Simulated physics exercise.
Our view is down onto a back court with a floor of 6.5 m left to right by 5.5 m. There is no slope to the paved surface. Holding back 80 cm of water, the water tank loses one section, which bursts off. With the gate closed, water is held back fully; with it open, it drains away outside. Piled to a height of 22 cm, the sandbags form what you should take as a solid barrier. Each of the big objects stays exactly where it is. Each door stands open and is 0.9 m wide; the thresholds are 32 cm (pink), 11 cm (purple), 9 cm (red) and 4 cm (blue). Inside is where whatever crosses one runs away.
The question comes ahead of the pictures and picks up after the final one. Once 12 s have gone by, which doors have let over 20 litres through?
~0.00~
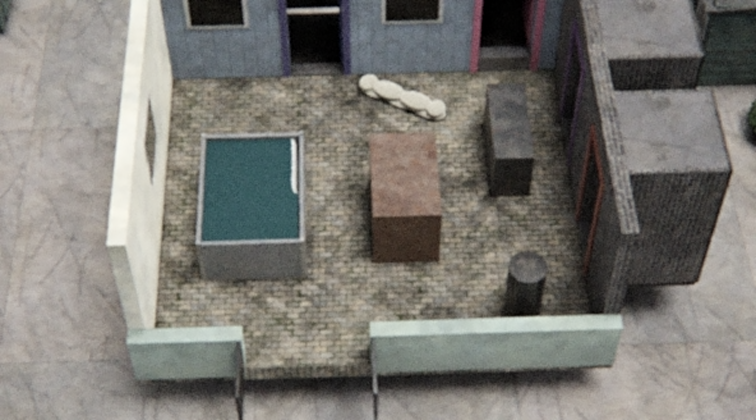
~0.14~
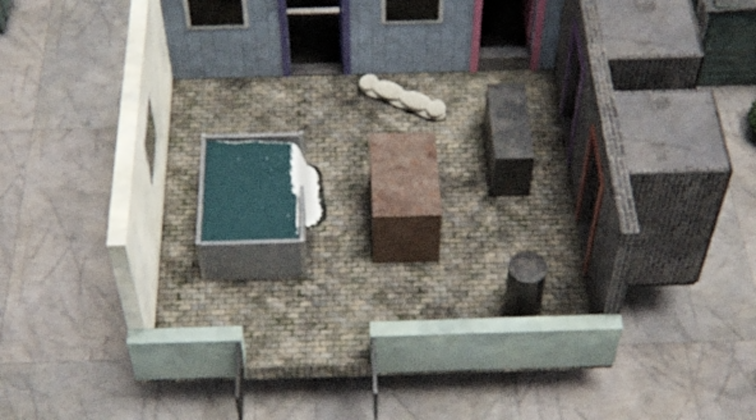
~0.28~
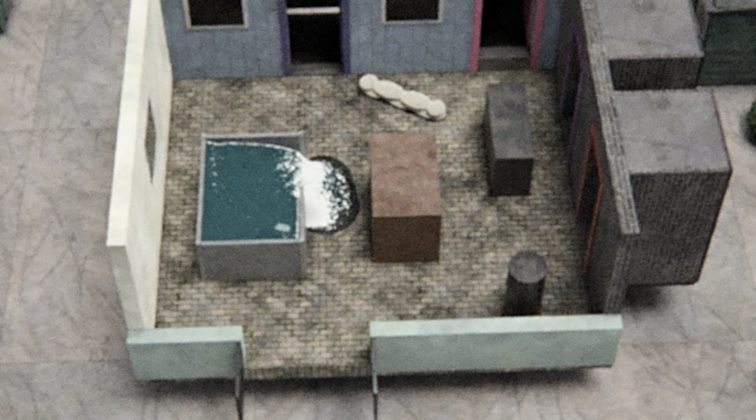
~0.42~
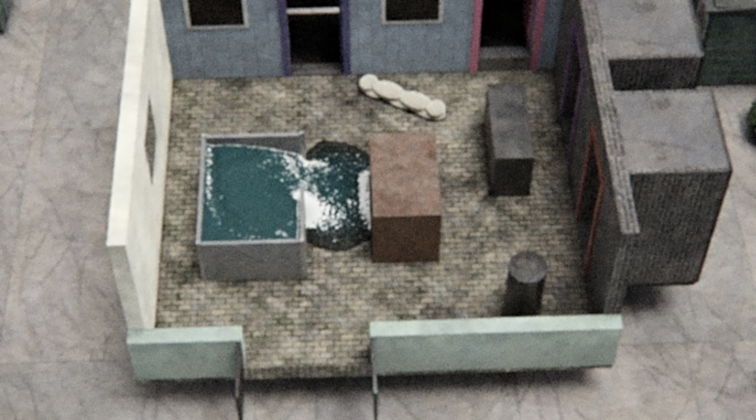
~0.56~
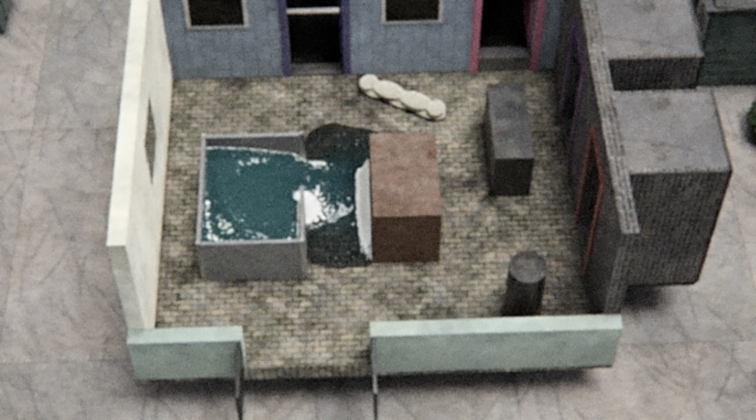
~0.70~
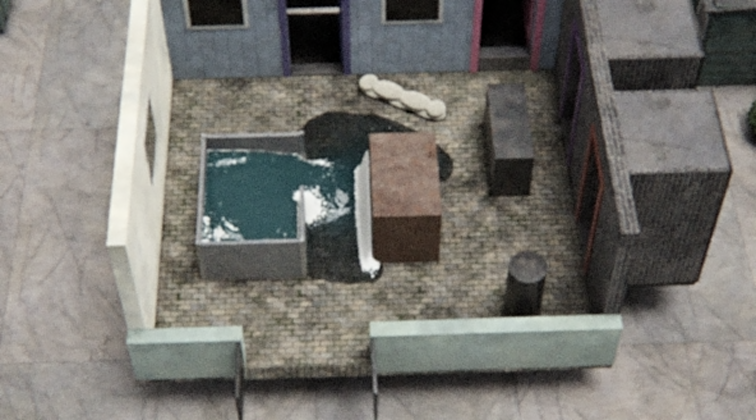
In order: Pink door: The total remains smaller than the cap, purple door: The total remains smaller than the cap, red door: The total remains smaller than the cap, blue door: The total grows larger than the cap.
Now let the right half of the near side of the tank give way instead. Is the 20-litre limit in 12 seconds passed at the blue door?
Against that limit: Blue under.
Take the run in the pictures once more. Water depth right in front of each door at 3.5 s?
Depths: Pink door 14 cm, purple door 6 cm, red door 0 cm, blue door 10 cm.
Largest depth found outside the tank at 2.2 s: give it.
36 cm or so.
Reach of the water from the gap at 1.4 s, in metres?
I'd say around 4.2 m from the gap.
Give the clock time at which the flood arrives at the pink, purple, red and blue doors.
Arrival times: Pink 1.8 seconds, purple 2.4 seconds, red 4.5 seconds, blue 2.0 seconds.
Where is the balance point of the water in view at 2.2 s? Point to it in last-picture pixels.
Balance point at about (324, 197).
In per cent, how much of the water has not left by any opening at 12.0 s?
68 %.
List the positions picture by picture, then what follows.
Still water, 80 cm deep, in the water tank at (252, 190), in the first picture.
Water pours out at (301, 186) and has run 0.6 m, to (306, 167); typically 7 cm deep outside, 80 cm at the water tank's back, in the second picture.
The front is at (349, 219), 0.9 m from the gap at (301, 186); 0.9 m2 of floor is under water; 78 cm left at the back of the water tank, in the third picture.
The front is at a hidden place, 1.3 m from the gap at (302, 187); 1.8 m2 of floor is under water; 71 cm left at the back of the water tank, in the fourth picture.
The front is at a hidden place, 1.9 m from the gap at (302, 187); 2.9 m2 of floor is under water; 68 cm left at the back of the water tank, in the fifth picture.
Water pours out at (301, 187) and has run 2.4 m, to (444, 157); typically 5 cm deep outside, 68 cm at the water tank's back, in the sixth picture.
After 1.4 s water covers 30 % of the floor and is deepest (52 cm) near (359, 195); pink door not reached, purple door not reached, red door not reached, blue door not reached.
After 2.2 s water covers 45 % of the floor and is deepest (36 cm) near (359, 195); pink door 12 cm at the sill, 0 L in, purple door not reached, red door not reached, blue door 10 cm at the sill, 3 L in.
After 3.5 s water covers 65 % of the floor and is deepest (24 cm) near (359, 195); pink door 14 cm at the sill, 0 L in, purple door 6 cm at the sill, 0 L in, red door not reached, blue door 10 cm at the sill, 45 L in.
After 7.0 s water covers 90 % of the floor and is deepest (14 cm) near (588, 343); pink door 8 cm at the sill, 0 L in, purple door 4 cm at the sill, 0 L in, red door 4 cm at the sill, 0 L in, blue door 7 cm at the sill, 109 L in.
After 12.0 s water covers 95 % of the floor and is deepest (10 cm) near (153, 356); pink door 4 cm at the sill, 0 L in, purple door 4 cm at the sill, 0 L in, red door 6 cm at the sill, 0 L in, blue door 4 cm at the sill, 118 L in.
